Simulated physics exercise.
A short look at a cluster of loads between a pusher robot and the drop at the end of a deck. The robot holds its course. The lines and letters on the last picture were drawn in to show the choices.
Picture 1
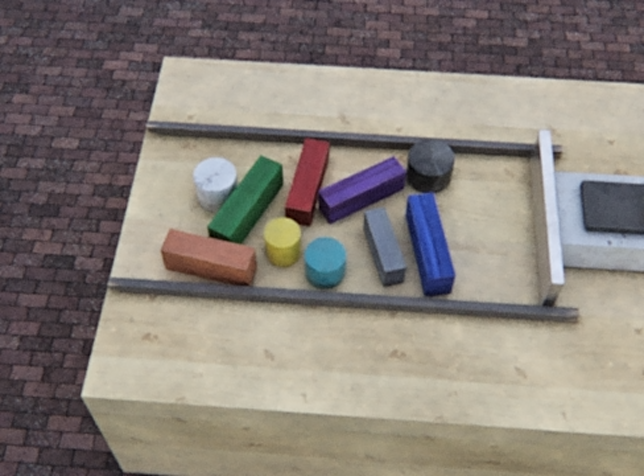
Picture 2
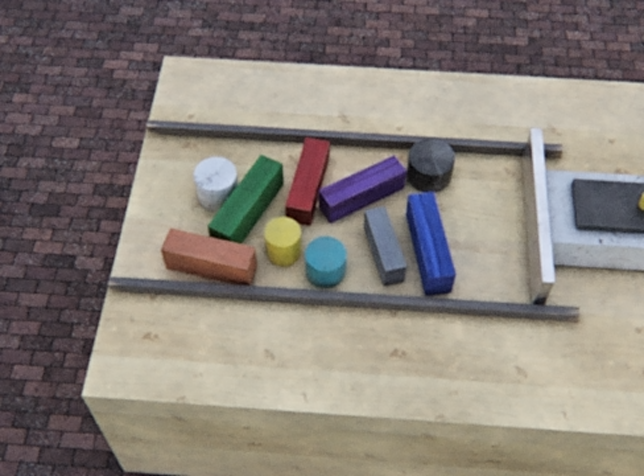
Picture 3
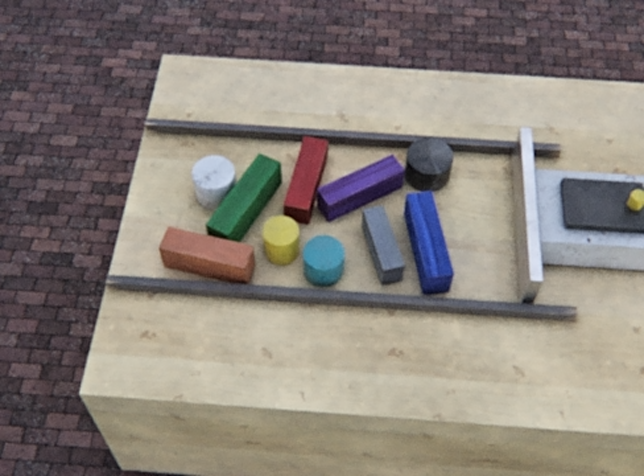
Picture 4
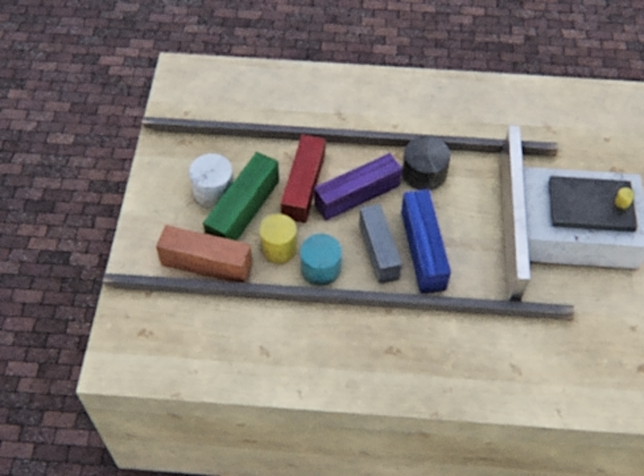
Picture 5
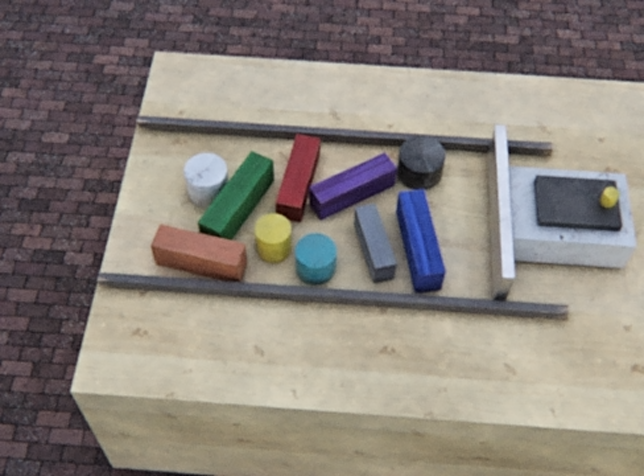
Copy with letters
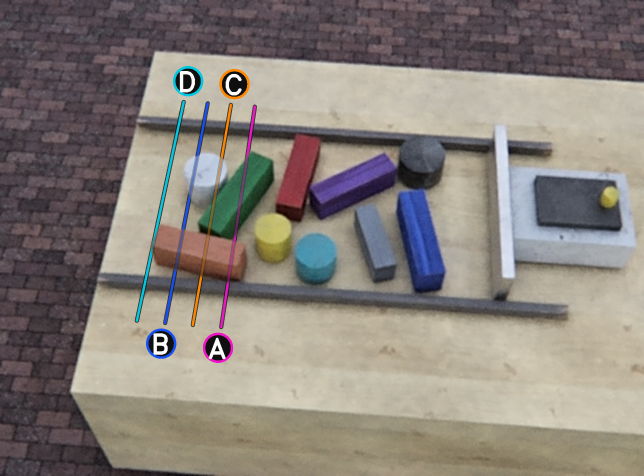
On a pale wooden deck above brick paving, a flat grey robot with an upright plate slid slowly left between two rails toward a cluster of coloured blocks and cylinders, which stayed still and untouched.
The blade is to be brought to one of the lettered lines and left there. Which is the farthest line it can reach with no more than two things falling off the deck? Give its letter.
The farthest such stop is A.
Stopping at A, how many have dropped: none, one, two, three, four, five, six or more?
By then, two.
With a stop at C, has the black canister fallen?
No.
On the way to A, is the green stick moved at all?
By then, yes.
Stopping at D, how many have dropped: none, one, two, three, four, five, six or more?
Six or more.
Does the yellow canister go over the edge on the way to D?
By then, yes.
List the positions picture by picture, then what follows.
The first frame shows grey stick (384, 246); blue stick (429, 244); purple stick (362, 189).
The second frame shows robot (610, 205); orange bar (210, 258).
The third frame shows robot (599, 204); white canister (215, 183).
The fourth frame shows robot (586, 202); turquoise canister (321, 259).
The fifth frame shows robot (571, 201); red stick (298, 177); grey stick (374, 243); blue stick (420, 240).
On the copy, A at (240, 207); B at (188, 204); C at (213, 205); D at (162, 202).
On A. First, robot (475, 195); black canister (378, 156); grey stick (361, 243).
Then, robot (380, 188); white canister (175, 172); orange bar (168, 252).
Finally, robot (308, 184); white canister over the edge; orange bar over the edge; two fallen.
By contrast, B drops five; C drops three; D drops seven.
